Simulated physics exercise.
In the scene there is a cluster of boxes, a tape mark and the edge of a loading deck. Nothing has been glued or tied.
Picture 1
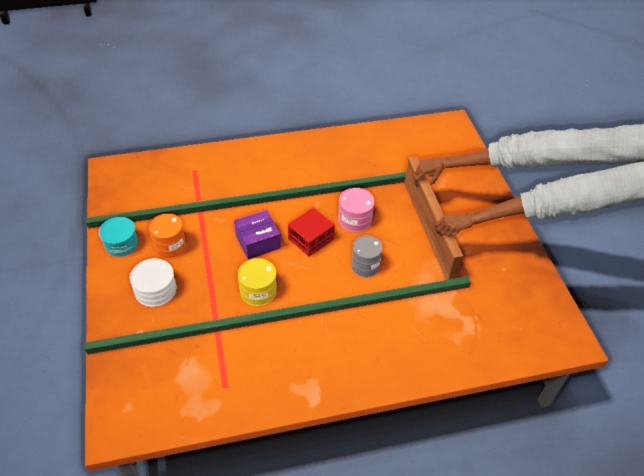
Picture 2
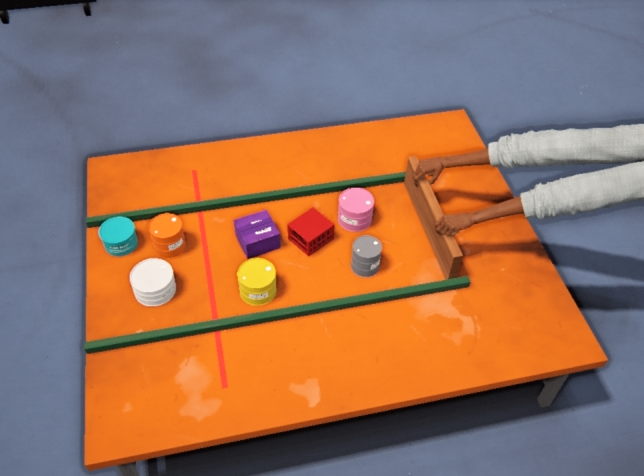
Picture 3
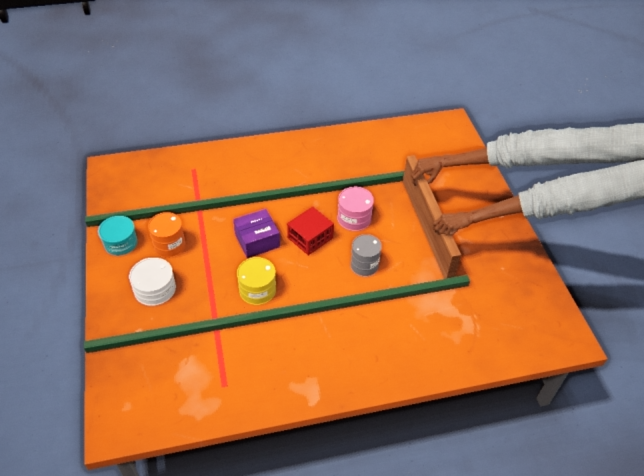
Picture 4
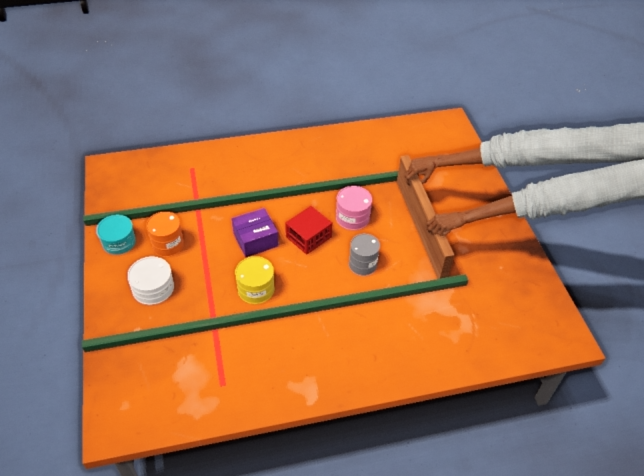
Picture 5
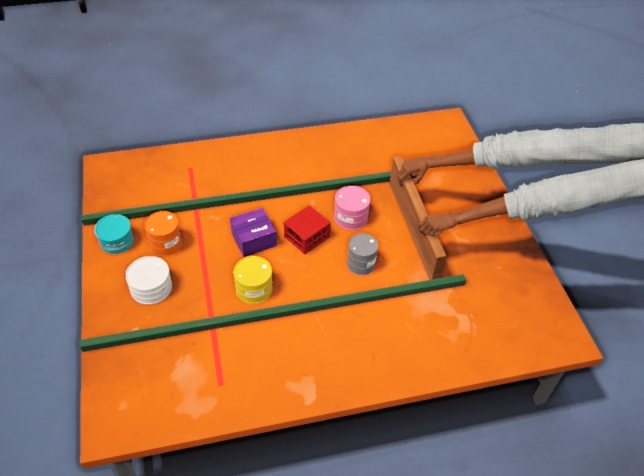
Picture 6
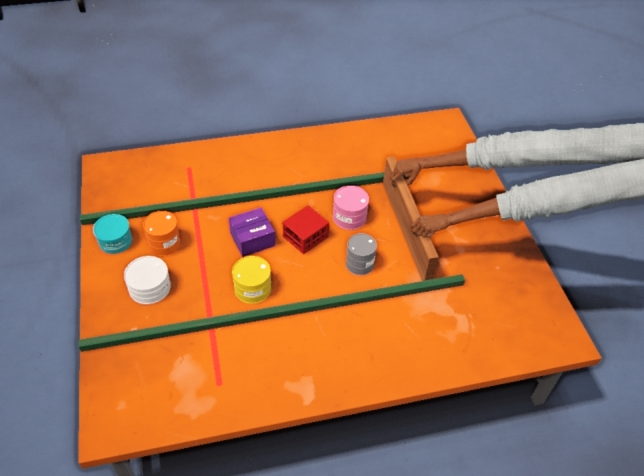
At first, two hands hold a wooden plank upright at the right end of an orange table, where canisters and boxes sit between green rails around a red line. Then the arms slide the plank slightly left toward the pink and gray canisters, while the objects keep their arrangement.
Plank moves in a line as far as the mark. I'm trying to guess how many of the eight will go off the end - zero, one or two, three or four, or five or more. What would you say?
I would say zero.
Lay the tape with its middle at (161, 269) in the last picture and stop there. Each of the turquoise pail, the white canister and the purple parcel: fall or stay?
The turquoise pail goes down, while the white canister keeps its spot and the purple parcel keeps its spot.
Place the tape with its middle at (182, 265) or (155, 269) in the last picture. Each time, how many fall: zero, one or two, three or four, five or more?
First tape: 1 or 2; second tape: Just one or two.
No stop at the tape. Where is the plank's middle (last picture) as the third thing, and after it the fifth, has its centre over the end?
First: Around (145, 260). Next: Around (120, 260).
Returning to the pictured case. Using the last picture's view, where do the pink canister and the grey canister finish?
The pink canister at (180, 231), the grey canister at (190, 285).
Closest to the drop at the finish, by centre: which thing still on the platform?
The turquoise pail finishes nearest.
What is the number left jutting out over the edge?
It's 1.
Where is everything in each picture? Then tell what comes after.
Turquoise pail (119, 237); white canister (154, 283); orange canister (168, 236); plank (431, 217); tape (208, 265), in the first picture.
White canister (154, 282); red crate (311, 232), in the second picture.
Orange canister (167, 235); pink canister (355, 209), in the third picture.
Turquoise pail (117, 235); plank (423, 216), in the fourth picture.
White canister (149, 280); yellow canister (253, 280), in the fifth picture.
Turquoise pail (113, 234); white canister (148, 280); orange canister (162, 234); plank (408, 217); tape (202, 262), in the sixth picture.
A little later, none off yet; turquoise pail at rest near (113, 234); white canister at rest near (148, 280); orange canister at rest near (162, 234).
When it is over, the number that fall off is zero.
